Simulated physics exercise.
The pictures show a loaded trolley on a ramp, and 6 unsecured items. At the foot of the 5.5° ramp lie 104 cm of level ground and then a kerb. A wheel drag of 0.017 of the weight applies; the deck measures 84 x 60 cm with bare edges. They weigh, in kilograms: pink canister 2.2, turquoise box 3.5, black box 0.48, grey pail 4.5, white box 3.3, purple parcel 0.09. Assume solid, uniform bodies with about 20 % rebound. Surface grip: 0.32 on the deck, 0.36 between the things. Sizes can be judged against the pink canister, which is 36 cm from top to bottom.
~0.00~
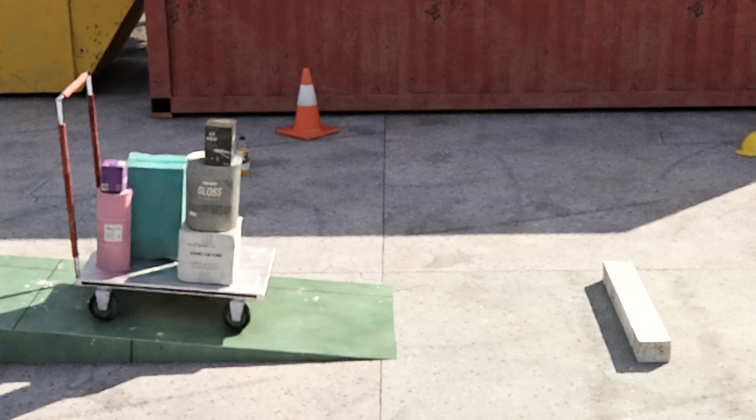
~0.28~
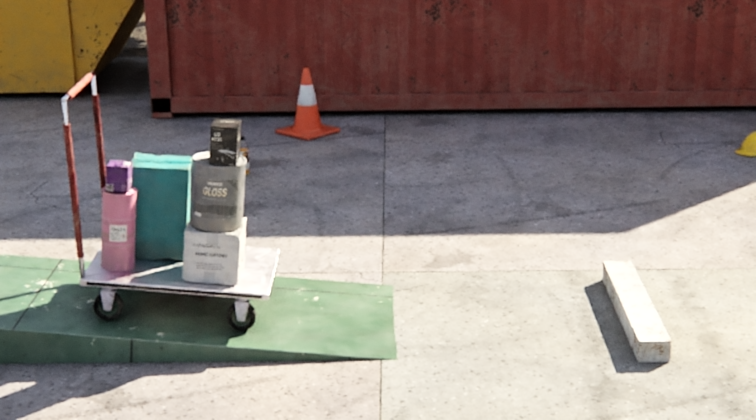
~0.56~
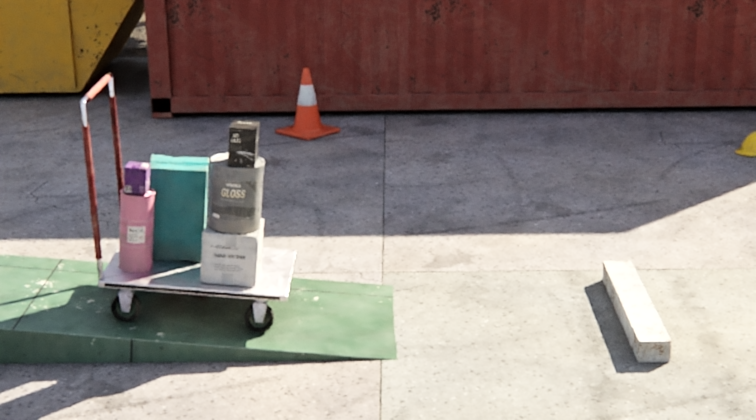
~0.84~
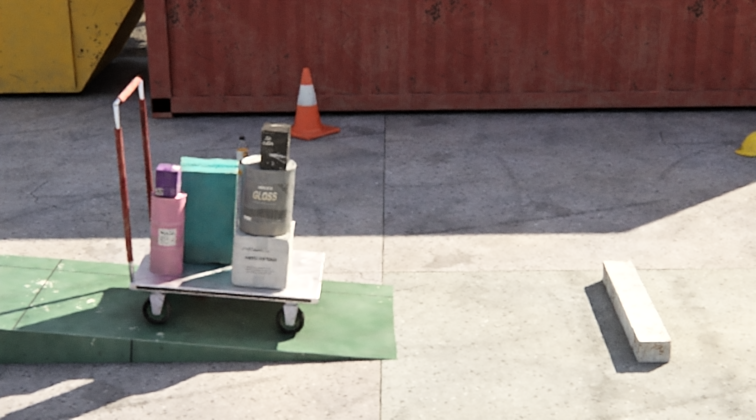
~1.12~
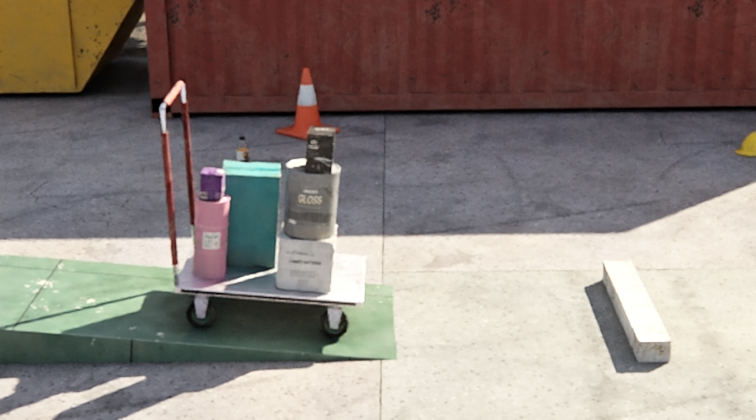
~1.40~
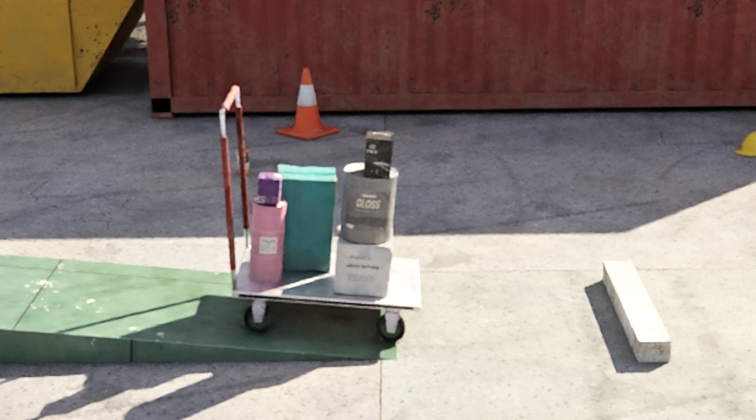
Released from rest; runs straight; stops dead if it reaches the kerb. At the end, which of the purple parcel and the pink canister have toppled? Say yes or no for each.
Purple parcel: No; pink canister: No.
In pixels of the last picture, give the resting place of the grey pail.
It settles somewhere near (623, 204).
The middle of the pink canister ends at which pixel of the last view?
At roughly (524, 249).
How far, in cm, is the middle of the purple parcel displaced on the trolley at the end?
Roughly 22 centimetres.
After 2.20 s, 6 cm left to run.
After 2.40 s, trolley at the kerb; purple parcel moved 12 cm near (510, 198); pink canister moved 11 cm near (509, 249); black box moved 12 cm.
After 2.50 s, trolley at the kerb; purple parcel moved 18 cm near (524, 198); pink canister moved 16 cm near (520, 249); black box moved 19 cm.
In the end (3.2 s), not toppled but over 10 cm from the start, pink canister, turquoise box, black box, grey pail, white box and purple parcel. At the end, from the last picture's camera, purple parcel near (530, 198), pink canister near (524, 249).
